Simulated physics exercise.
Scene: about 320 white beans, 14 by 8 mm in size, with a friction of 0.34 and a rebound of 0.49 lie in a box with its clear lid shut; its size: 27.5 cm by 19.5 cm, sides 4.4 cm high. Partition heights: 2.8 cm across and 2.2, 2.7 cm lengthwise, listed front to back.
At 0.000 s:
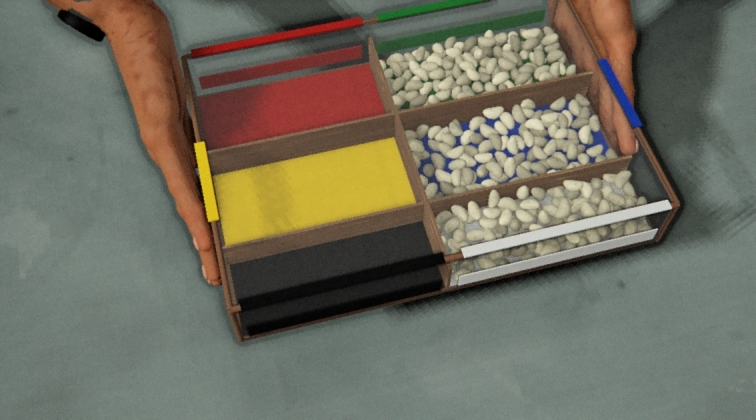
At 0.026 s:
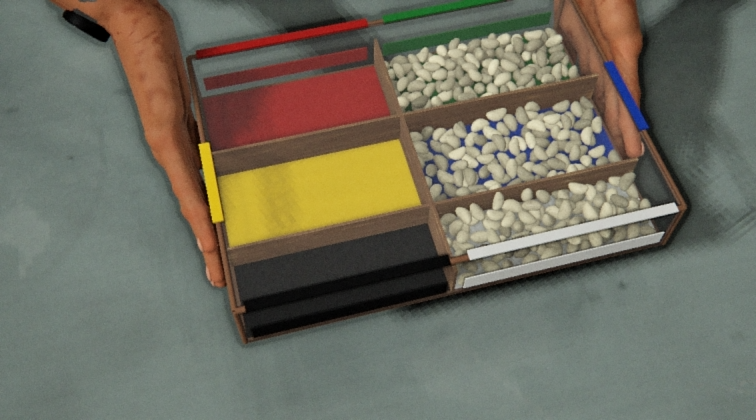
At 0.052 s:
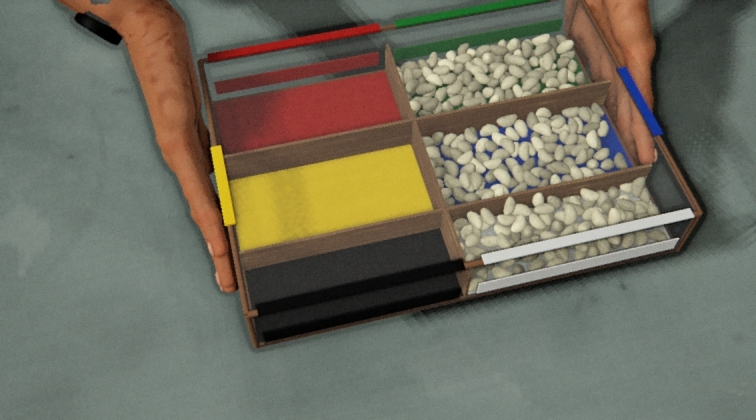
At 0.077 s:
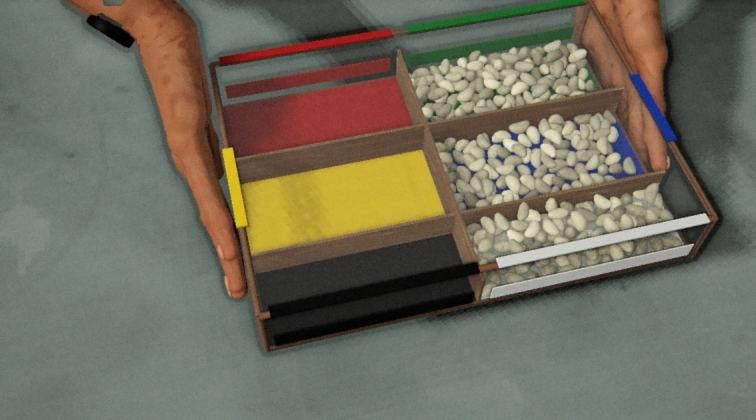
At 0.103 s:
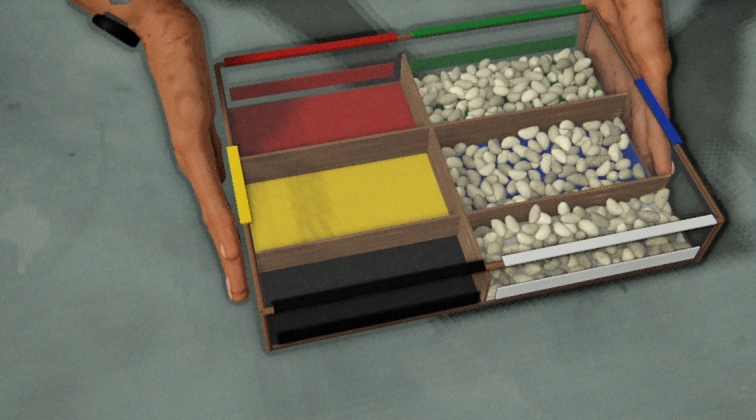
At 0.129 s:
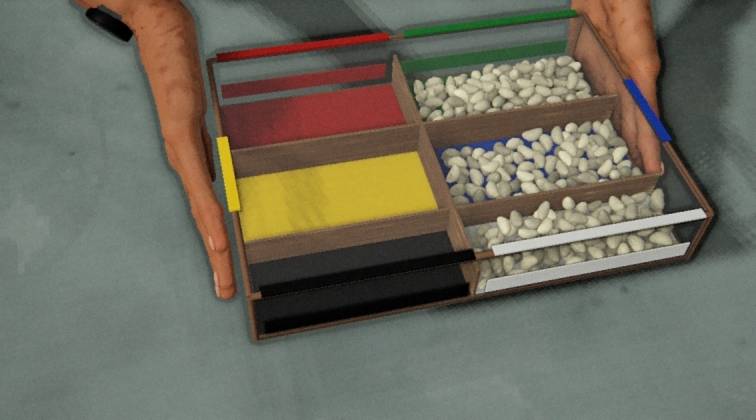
The clip opens on two hands holding a wooden box with six compartments, white beans filling the three on the right while the red, yellow and black ones sit empty. The hands shift the box slightly to the right, tilt it gently, then ease it back a little left, the beans staying in their compartments.
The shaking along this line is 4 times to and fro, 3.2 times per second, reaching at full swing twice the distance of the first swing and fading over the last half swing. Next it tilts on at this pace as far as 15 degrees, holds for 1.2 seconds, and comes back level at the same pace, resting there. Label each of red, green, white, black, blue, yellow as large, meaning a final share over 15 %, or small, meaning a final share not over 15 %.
Red: Small; green: Large; white: Large; black: Small; blue: Large; yellow: Small.
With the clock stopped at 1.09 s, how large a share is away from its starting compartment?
My estimate is about 10 percent at that moment.
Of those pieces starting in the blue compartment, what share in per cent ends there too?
90 %, roughly.
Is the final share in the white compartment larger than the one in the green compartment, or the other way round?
If you compare the two, more of the load comes to rest in the green compartment.
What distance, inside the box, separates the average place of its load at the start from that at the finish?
Roughly 1.5 cm.
After 0.65 s, tilt 15 degrees; green 40 %, white 25 %, blue 35 %; middle of all pieces near (522, 149).
Then, at 1.09 s, tilt 15 degrees; green 40 %, white 25 %, blue 35 %; middle of all pieces near (533, 139).
After 1.49 s, tilt 15 degrees; green 40 %, white 25 %, blue 35 %; middle of all pieces near (510, 137).
After 1.87 s, tilt 0 degrees; green 40 %, white 25 %, blue 35 %; middle of all pieces near (514, 120).
By 2.1 s all is still; red 0 %, green 40 %, white 25 %, black 0 %, blue 35 %, yellow 0 %.
